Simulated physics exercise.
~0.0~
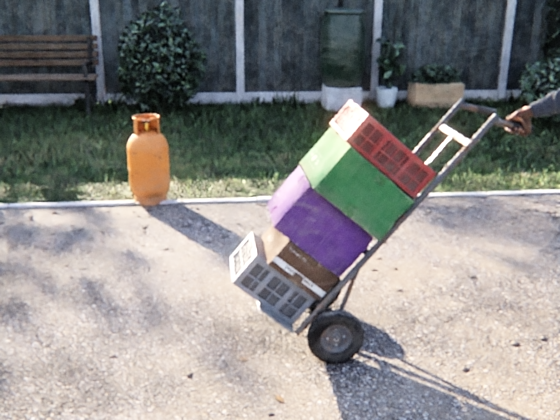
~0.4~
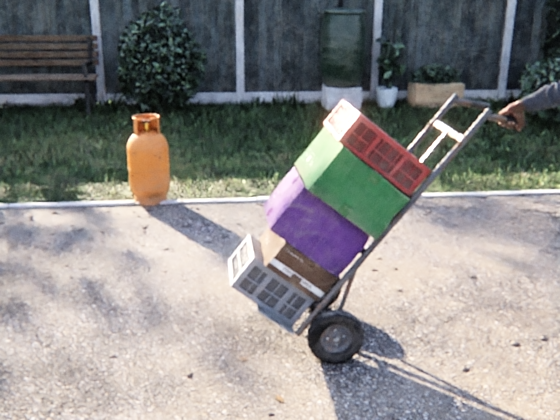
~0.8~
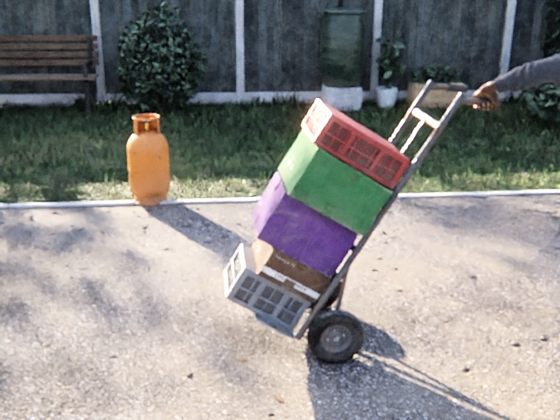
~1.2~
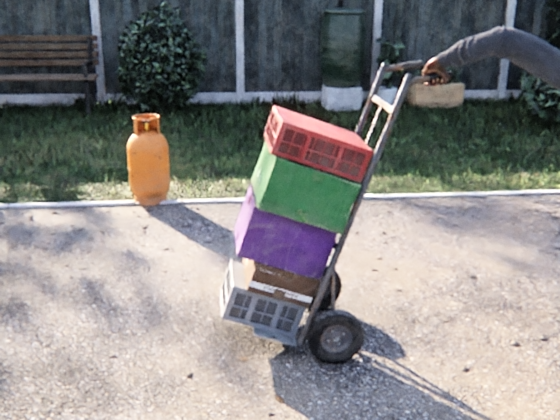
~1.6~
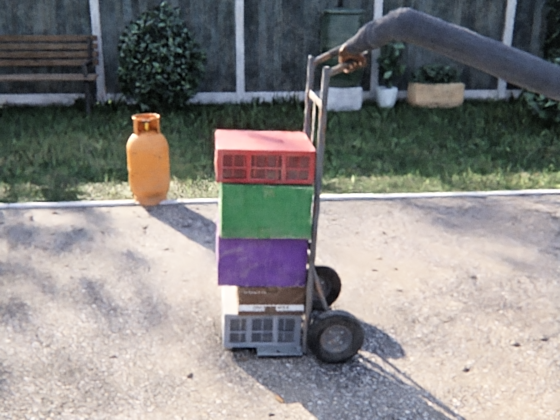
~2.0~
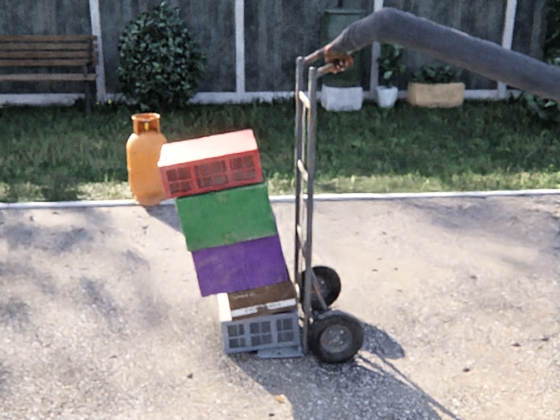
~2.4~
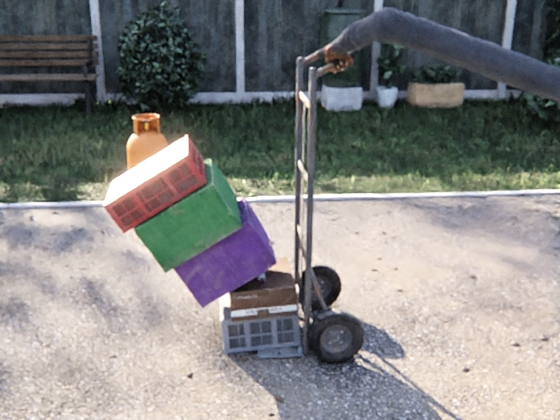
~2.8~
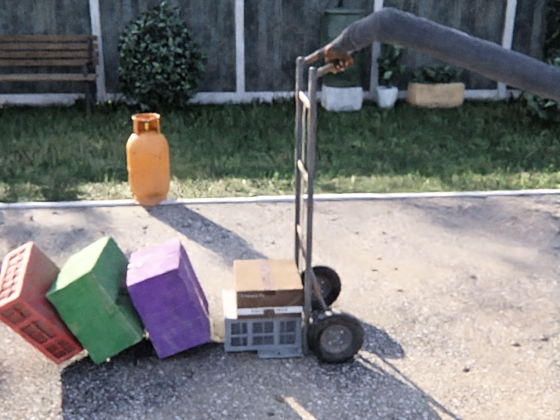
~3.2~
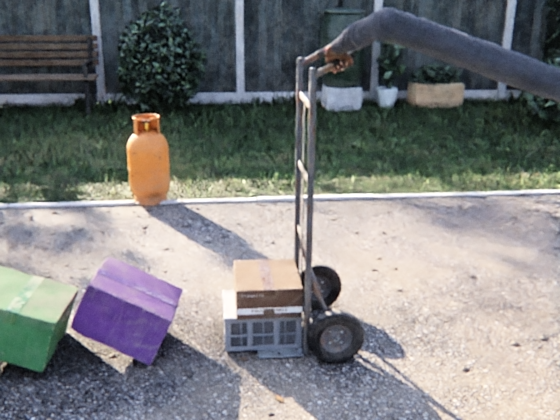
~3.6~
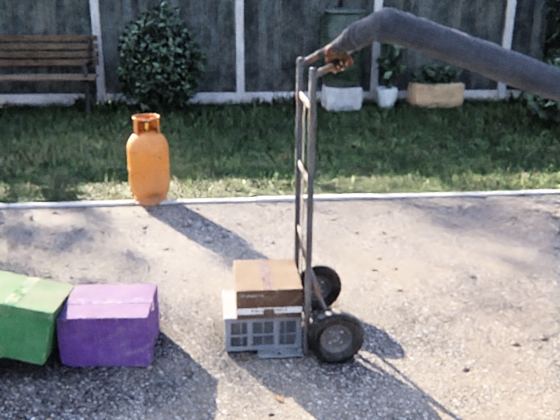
In this clip, a hand swings a tilted hand truck upright on a paved path, and the red crate, green parcel and purple parcel topple off to the left, while the brown box stays on the grey crate at the base of the truck.
